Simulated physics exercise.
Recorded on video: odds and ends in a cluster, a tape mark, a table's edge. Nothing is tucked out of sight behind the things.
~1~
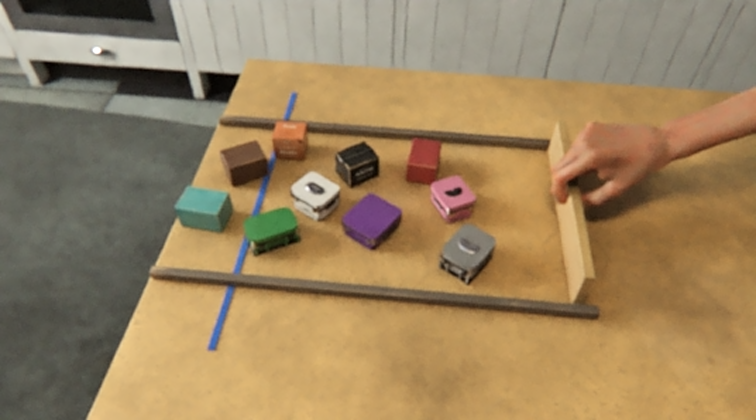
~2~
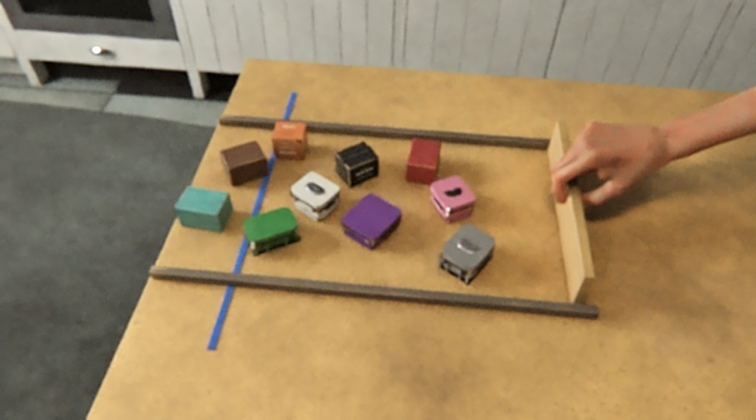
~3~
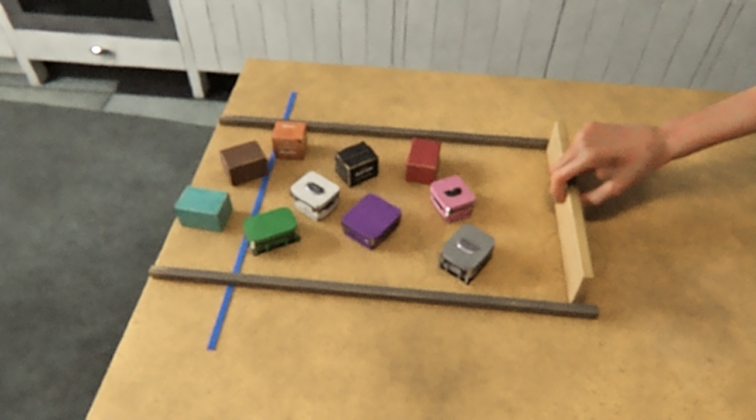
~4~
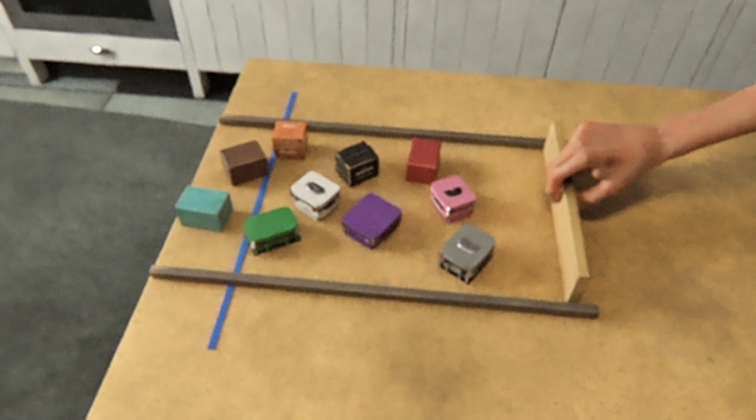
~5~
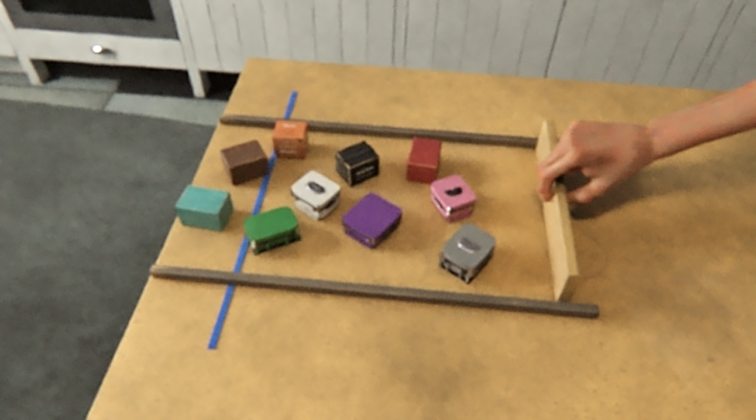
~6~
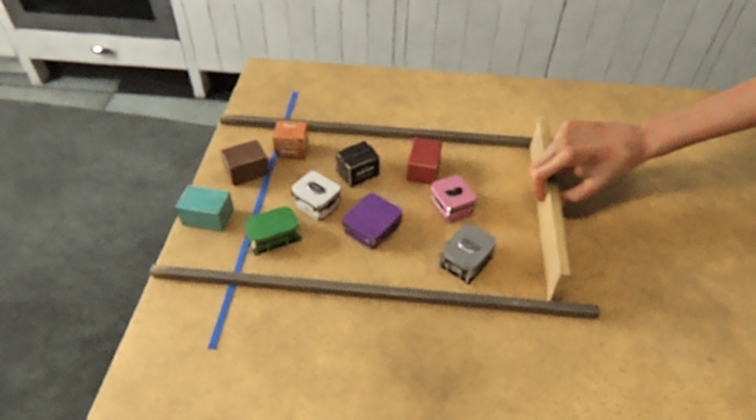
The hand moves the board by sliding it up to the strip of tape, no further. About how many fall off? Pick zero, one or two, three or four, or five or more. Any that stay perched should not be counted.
One or two fall off.
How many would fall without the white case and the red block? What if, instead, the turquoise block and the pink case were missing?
The answer is 1 and then 1.
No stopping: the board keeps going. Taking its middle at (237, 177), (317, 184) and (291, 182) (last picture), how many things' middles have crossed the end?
By position: 6 / 0 / 0.
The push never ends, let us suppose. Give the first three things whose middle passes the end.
Order: Turquoise block, then brown block, then orange box.
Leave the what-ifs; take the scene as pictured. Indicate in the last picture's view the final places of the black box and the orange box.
Final centres, first then second: (223, 145), (213, 127).
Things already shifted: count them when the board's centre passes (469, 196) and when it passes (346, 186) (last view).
The first number is 2, the next one 8.
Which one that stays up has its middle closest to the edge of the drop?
Answer: The orange box.
A little later, none off yet; turquoise block at rest near (206, 209); brown block at rest near (245, 162); orange box at rest near (291, 140).
Next, none off yet; turquoise block at rest near (206, 209); brown block at rest near (245, 162); orange box shifted a little near (283, 135).
When it is over, the number that fall off is one or two; down, brown block and turquoise block.
